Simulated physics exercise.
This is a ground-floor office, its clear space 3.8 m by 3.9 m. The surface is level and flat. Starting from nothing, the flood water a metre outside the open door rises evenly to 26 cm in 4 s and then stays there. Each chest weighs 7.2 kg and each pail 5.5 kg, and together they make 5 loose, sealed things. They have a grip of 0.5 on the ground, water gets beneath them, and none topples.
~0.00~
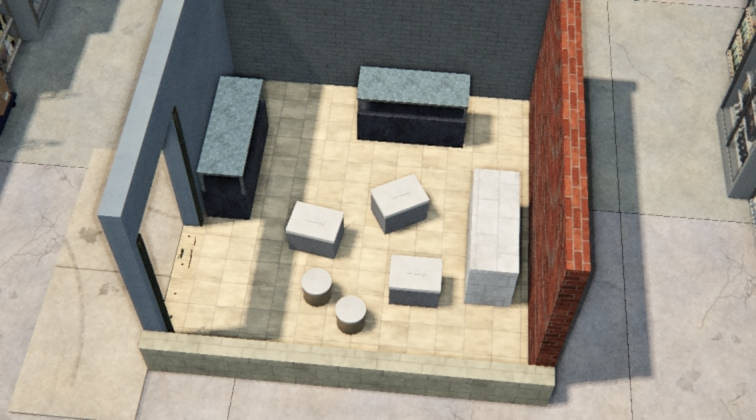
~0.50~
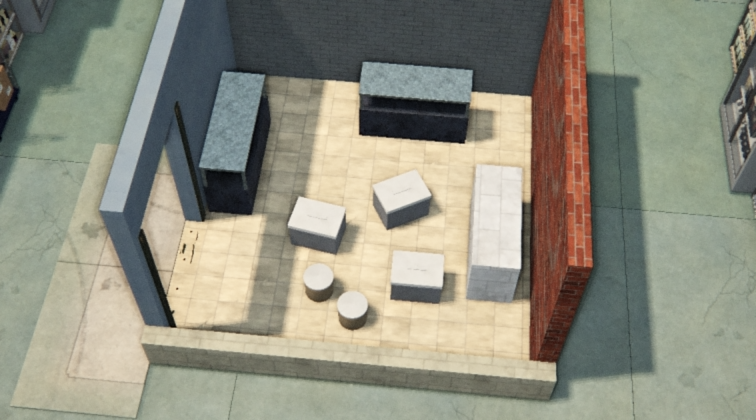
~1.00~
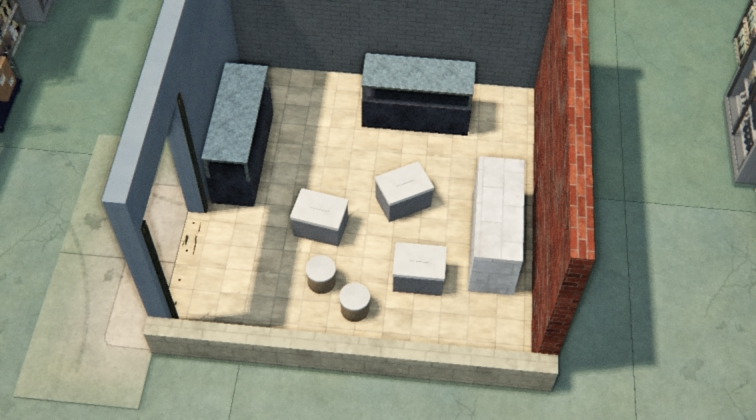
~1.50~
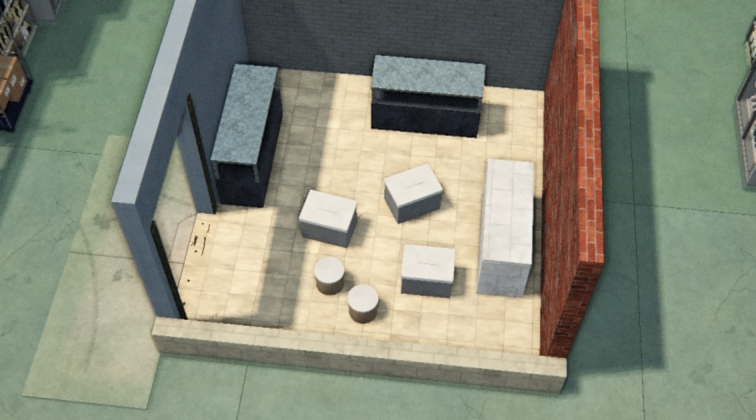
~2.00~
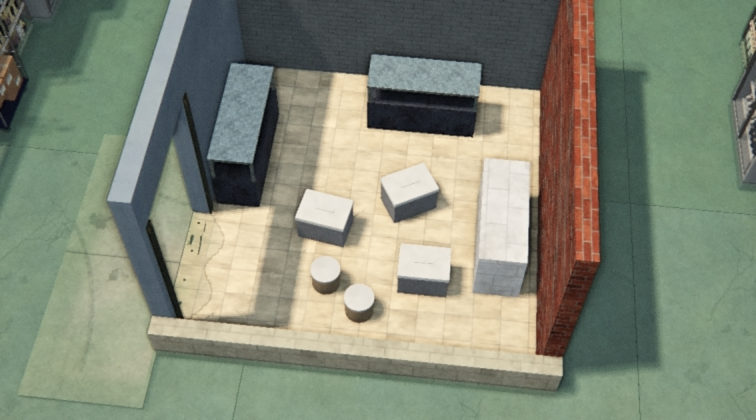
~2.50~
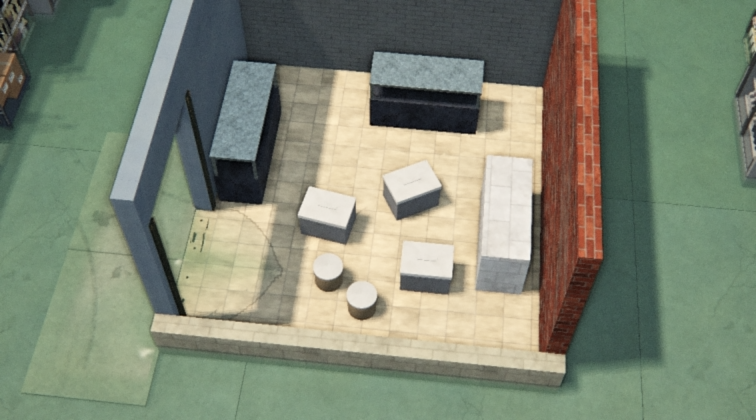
Shallow water spreading slowly across the tiled floor from the left doorway of a roofless room, the pale blocks and dark counters staying still.
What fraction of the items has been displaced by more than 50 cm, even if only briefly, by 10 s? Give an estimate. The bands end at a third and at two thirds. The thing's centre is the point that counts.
It reaches the top third.
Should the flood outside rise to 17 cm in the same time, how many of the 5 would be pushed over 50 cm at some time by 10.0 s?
With that change, 5 of them.
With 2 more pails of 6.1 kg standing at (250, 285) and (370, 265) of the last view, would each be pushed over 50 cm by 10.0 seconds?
Note: Item 1 above threshold; item 2 above threshold.
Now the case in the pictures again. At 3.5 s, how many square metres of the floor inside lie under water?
Near 3.0 m2 in all.
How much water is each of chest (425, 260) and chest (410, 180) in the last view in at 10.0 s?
I'd estimate 18 cm for the first and 17 cm for the second.
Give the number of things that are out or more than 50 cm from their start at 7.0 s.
I make it 4.
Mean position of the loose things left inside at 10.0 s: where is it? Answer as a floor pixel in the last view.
Close to (448, 170).
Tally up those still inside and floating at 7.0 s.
5 at that moment.
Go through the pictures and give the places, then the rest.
A chest at (416, 273), on the bottom; a pail at (316, 281), on the bottom; water covers 0.0 m2; 0 of 5 have shifted, in the first frame.
A chest at (418, 268) rests on the ground; a pail at (318, 276) rests on the ground; water covers 0.0 m2; 0 of 5 have shifted, in the second frame.
A chest at (420, 260), on the bottom; a pail at (321, 268), on the bottom; 0.0 m2 under water; 0 of 5 have shifted, in the third frame.
A chest at (428, 262) rests on the ground; a pail at (329, 270), on the bottom; water covers 0.0 m2; 0 of 5 have shifted, in the fourth frame.
A chest at (425, 262) rests on the ground; a pail at (325, 269), on the bottom; 0.2 m2 under water; 0 of 5 have shifted, in the fifth frame.
A chest at (427, 259) rests on the ground; a pail at (328, 266) rests on the ground; water covers 0.9 m2; 0 of 5 have shifted, in the sixth frame.
After 3.5 s 0 of 5 are over 50 cm from their spots; 0 afloat.
After 4.5 s 2 of 5 are over 50 cm from their spots; 1 afloat.
After 7.0 s 4 of 5 are over 50 cm from their spots; 5 afloat.
After 10.0 s 5 of 5 are over 50 cm from their spots, and 5 have been at some point; 5 afloat.
